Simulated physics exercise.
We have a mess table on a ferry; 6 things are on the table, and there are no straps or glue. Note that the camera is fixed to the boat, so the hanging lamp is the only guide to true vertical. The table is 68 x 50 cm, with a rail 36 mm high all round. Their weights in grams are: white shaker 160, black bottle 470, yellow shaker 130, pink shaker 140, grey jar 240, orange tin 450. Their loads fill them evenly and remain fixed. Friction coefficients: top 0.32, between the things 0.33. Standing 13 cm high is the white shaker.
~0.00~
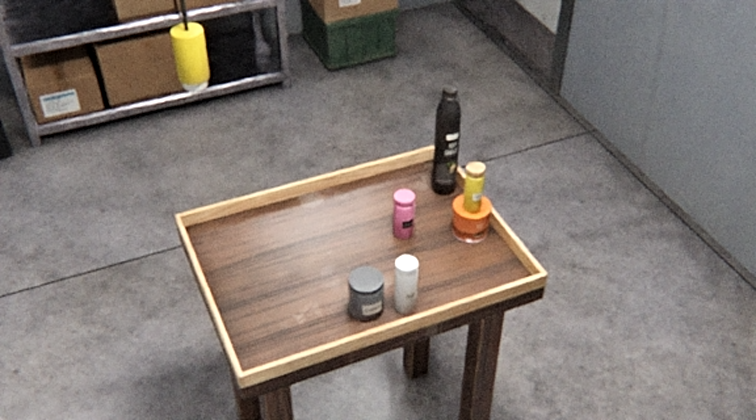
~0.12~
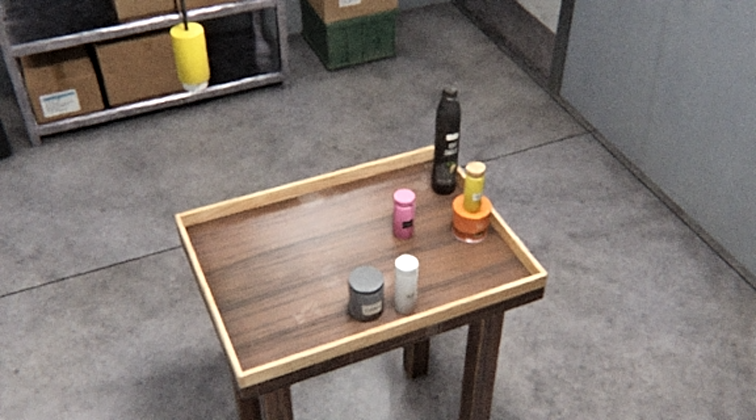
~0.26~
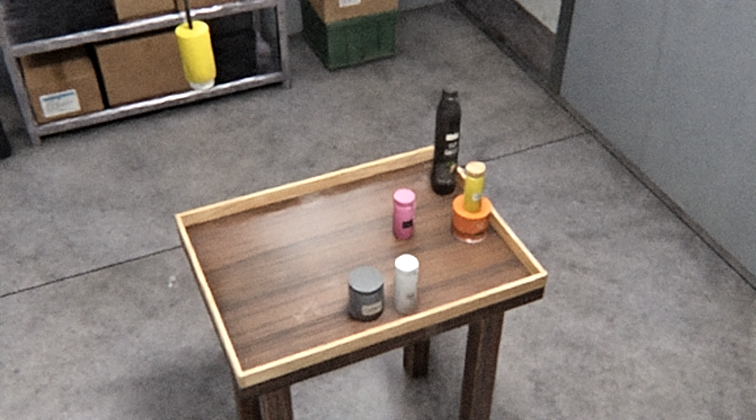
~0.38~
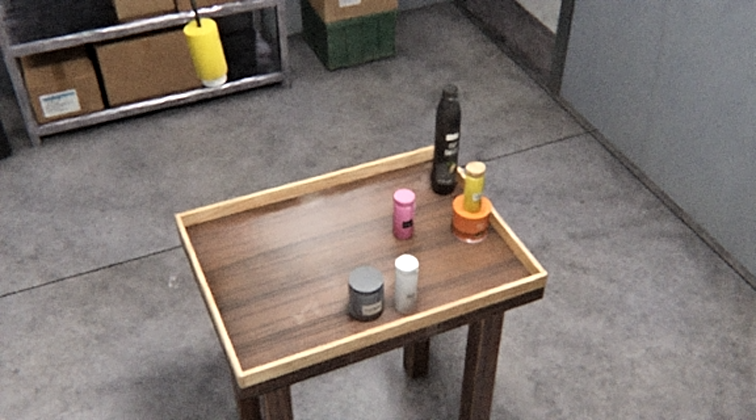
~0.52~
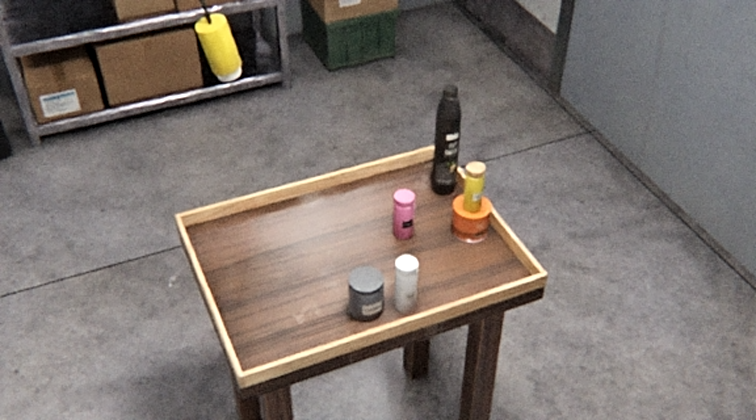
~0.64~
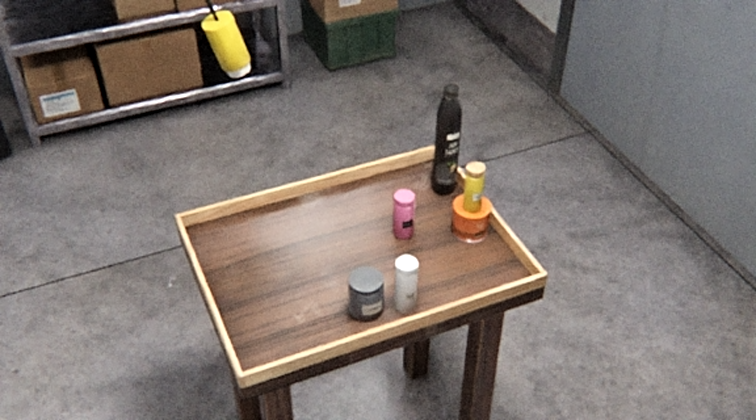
At first, a yellow lamp hangs straight down before a metal shelf of boxes, beyond a rimmed wooden table holding six containers. It then swings gradually to the right, ending at a clear slant, while the black bottle, the pink, white and yellow shakers, grey jar and orange tin stay in place.
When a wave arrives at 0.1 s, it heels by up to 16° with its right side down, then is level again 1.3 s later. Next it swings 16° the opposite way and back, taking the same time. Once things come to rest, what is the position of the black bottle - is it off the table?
It is lost from the table.
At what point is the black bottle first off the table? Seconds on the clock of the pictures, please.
Around 1.0 s on the clock.
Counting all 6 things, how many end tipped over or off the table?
In all, 1.
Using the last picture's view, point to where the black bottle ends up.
About (464, 358).
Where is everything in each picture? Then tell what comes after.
Boat level; black bottle (447, 141); white shaker (406, 285), in the first picture.
Boat level; pink shaker (404, 214); grey jar (366, 294), in the second picture.
Boat heeled 2°, right side down; orange tin (471, 218); white shaker (406, 285), in the third picture.
Boat heeled 6°, right side down; yellow shaker (474, 188); pink shaker (404, 214), in the fourth picture.
Boat heeled 12°, right side down; grey jar (366, 294); orange tin (471, 218), in the fifth picture.
Boat heeled 15°, right side down; black bottle (447, 140); white shaker (406, 285), in the sixth picture.
Around 1.04 s, boat heeled 9°, right side down; black bottle now off the table.
Around 1.24 s, boat heeled 2°, right side down.
Around 1.44 s, boat level.
Around 1.54 s, boat heeled 2°, left side down.
Finally (3.2 s), off the table, black bottle; the other 5 still in place (within 5 cm). In the last view, black bottle near (464, 358).
